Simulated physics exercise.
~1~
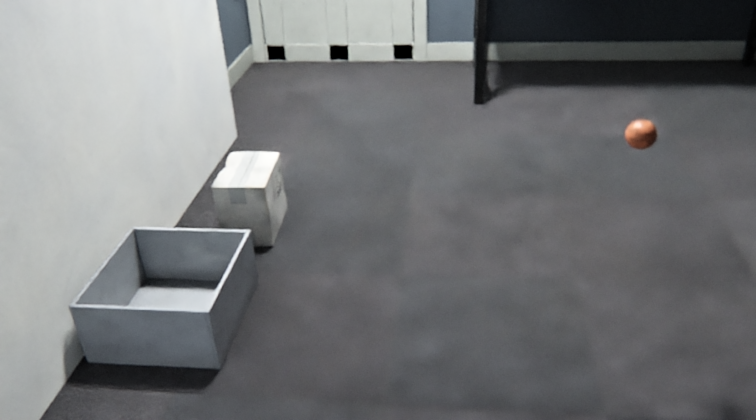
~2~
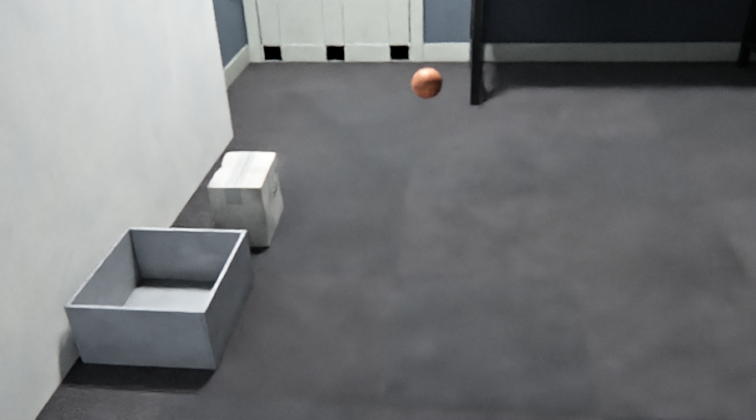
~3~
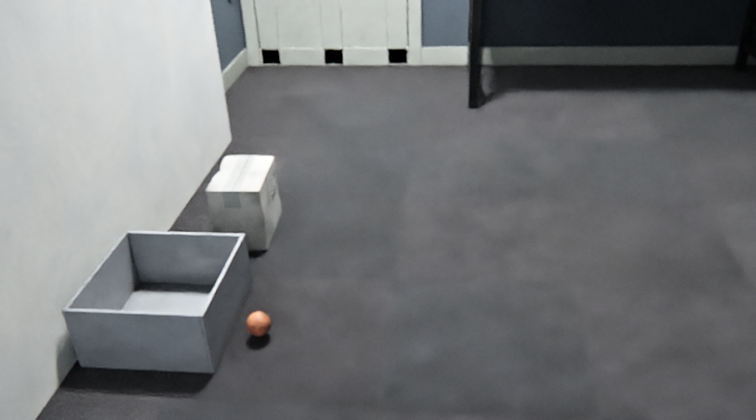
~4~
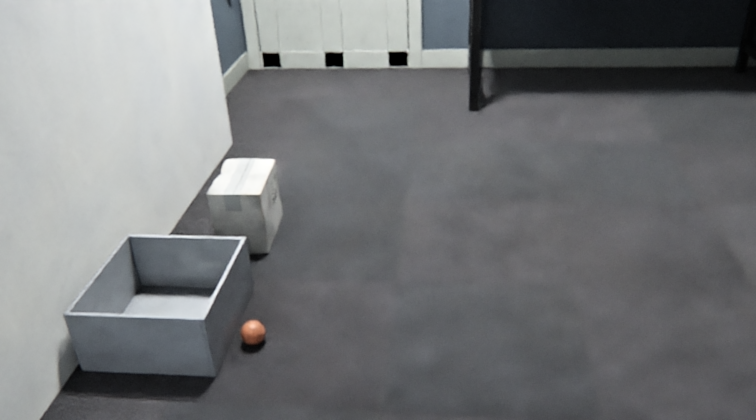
An orange ball flies through the air from the right side of a room with a dark grey floor, seen from above at a slight tilt. An open grey box sits at the lower left beside a pale wall, with a white parcel just behind it and a whitish door at the back. The ball sails leftward and a little higher in view, passing in front of the far wall. It then comes down to the floor just right of the box, missing the opening. Finally it shifts slightly closer to the box's side and ends outside it, while the parcel stays put.
